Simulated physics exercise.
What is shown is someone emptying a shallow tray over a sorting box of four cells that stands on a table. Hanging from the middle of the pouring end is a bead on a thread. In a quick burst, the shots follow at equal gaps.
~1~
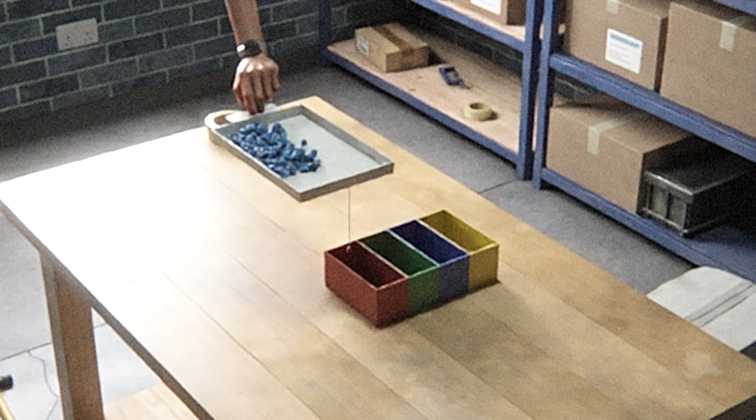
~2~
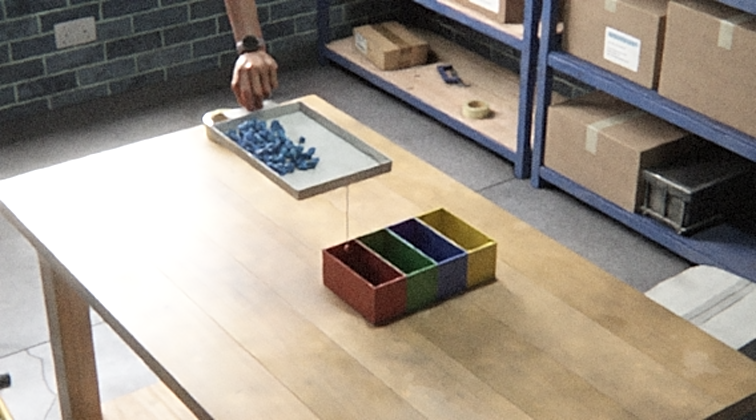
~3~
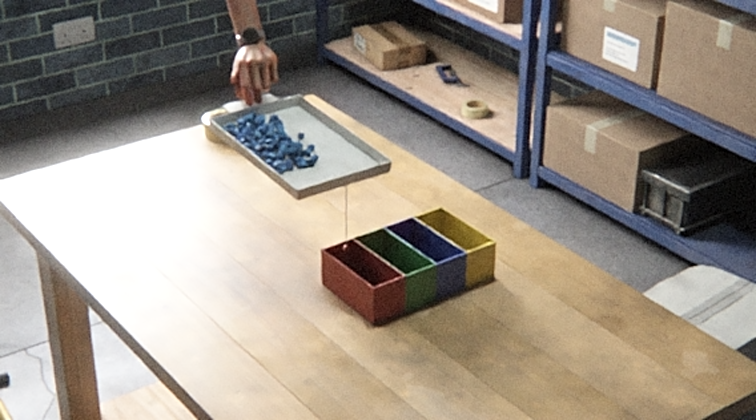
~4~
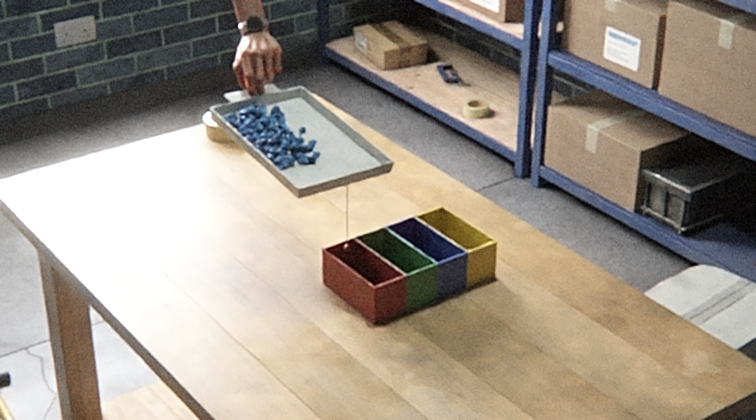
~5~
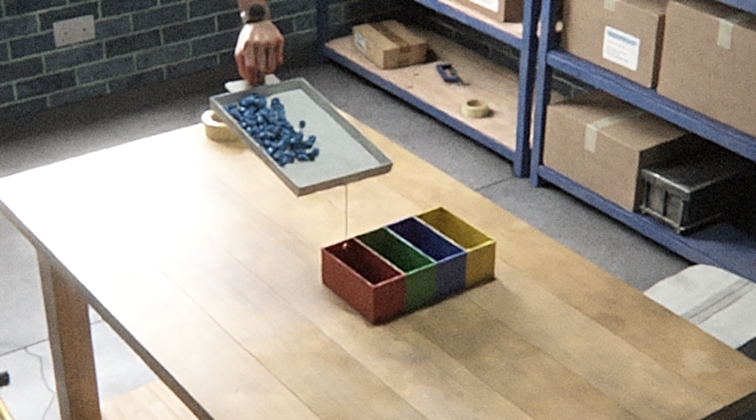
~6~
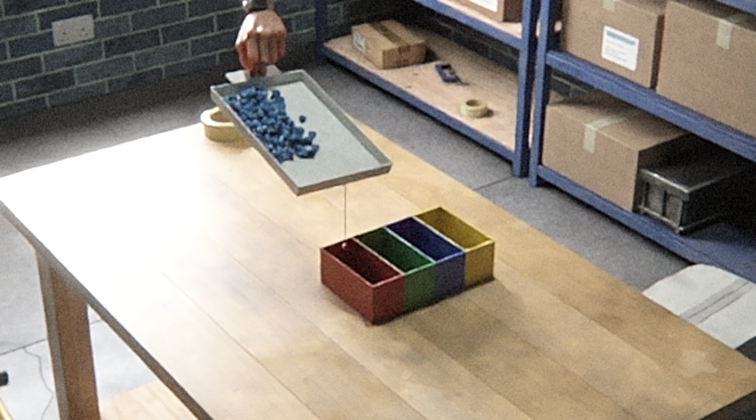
A hand lifts the back of a shallow tray of blue stones, tilting it gradually.
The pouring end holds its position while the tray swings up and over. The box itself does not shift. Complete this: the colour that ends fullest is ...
The fullest is green.
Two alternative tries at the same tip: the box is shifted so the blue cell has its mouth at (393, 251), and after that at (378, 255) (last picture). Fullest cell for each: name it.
Blue, and then that blue cell.
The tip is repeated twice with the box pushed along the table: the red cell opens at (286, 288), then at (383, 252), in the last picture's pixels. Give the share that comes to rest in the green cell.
I'd expect some 10 percent, and then some 10 percent.
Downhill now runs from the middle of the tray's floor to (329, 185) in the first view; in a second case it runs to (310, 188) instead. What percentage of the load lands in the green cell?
0 % and 0 %.
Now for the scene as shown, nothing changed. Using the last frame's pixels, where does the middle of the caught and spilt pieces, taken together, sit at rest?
Last view, resting centre - approx. (391, 291).
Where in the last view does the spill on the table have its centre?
Estimate: Around (355, 328).
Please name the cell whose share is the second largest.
The answer is the red one.
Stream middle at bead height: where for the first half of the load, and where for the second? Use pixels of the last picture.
The opening half passes (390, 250), the closing half (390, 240).
Just after the last frame, tray tipped steeply; almost all on the tray; just a few in the green cell; about a tenth falling or outside the box.
A moment on, tray tipped right over; roughly two thirds on the tray; about a tenth in the green cell; about a tenth in the red cell; just a few in the blue cell; just a few in the yellow cell; about a tenth falling or outside the box.
Further on, tray tipped past a quarter turn; roughly half in the green cell; roughly a third in the red cell; just a few in the blue cell; just a few in the yellow cell; about a tenth falling or outside the box.
When it is over, tray tipped past a quarter turn; roughly half in the green cell; roughly a third in the red cell; just a few in the blue cell; just a few in the yellow cell; about a tenth outside the box.
